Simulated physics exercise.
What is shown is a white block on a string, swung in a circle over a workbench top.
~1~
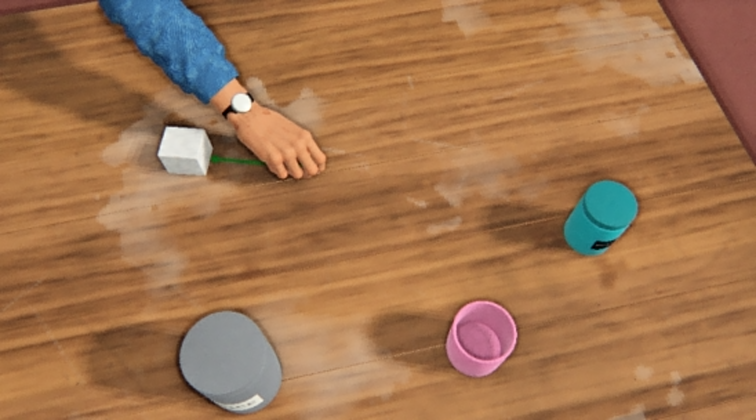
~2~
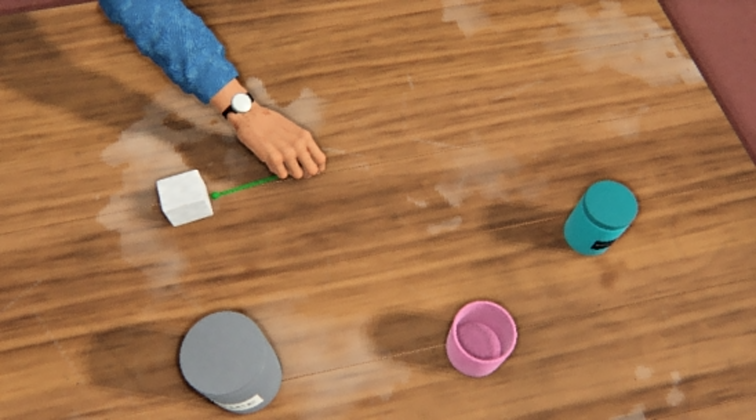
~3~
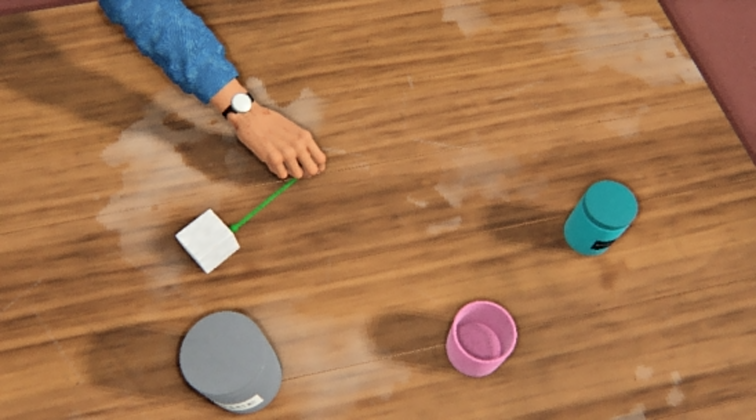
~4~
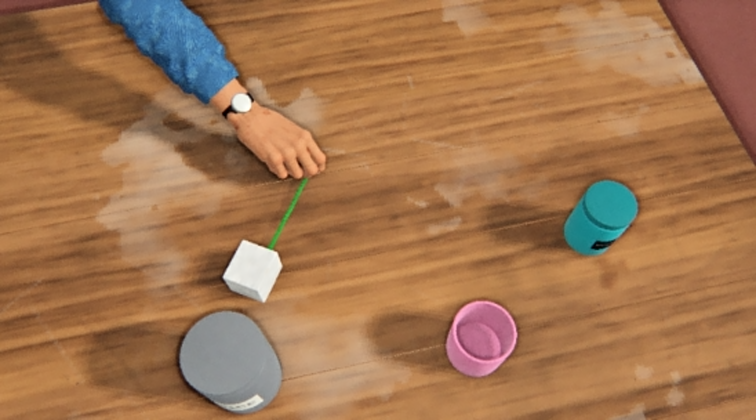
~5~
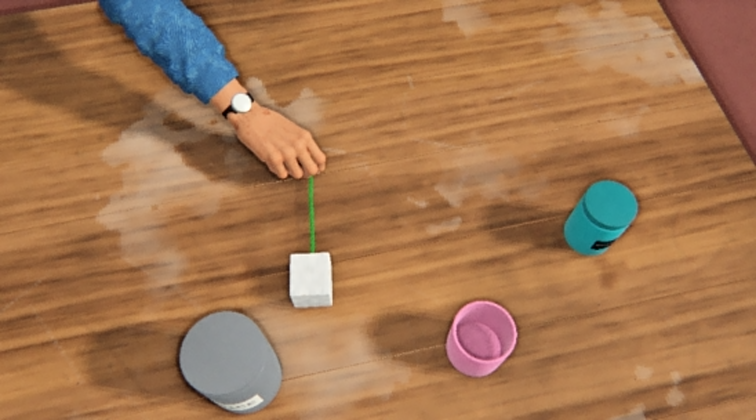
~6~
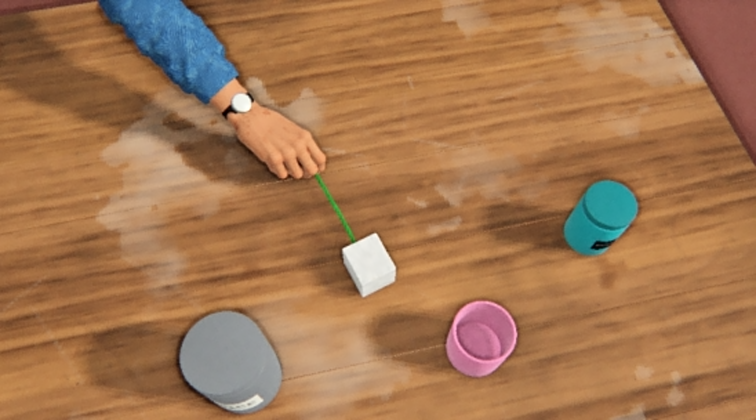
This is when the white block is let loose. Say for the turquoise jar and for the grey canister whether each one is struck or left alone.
Turquoise jar: Left alone; grey canister: Left alone.
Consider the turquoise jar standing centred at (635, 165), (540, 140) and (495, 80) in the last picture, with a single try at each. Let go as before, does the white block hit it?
In the first case it is missed; in the second case it takes a knock; in the third case it is spared.
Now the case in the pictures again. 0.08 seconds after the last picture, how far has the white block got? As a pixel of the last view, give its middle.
Somewhere around (456, 206), I reckon.
Then, 0.08 s on from there, block near (456, 206).
Then, 0.20 s on from there, block near (549, 142).
In the end, block near (643, 76). The turquoise jar remains clear and the grey canister escapes it.
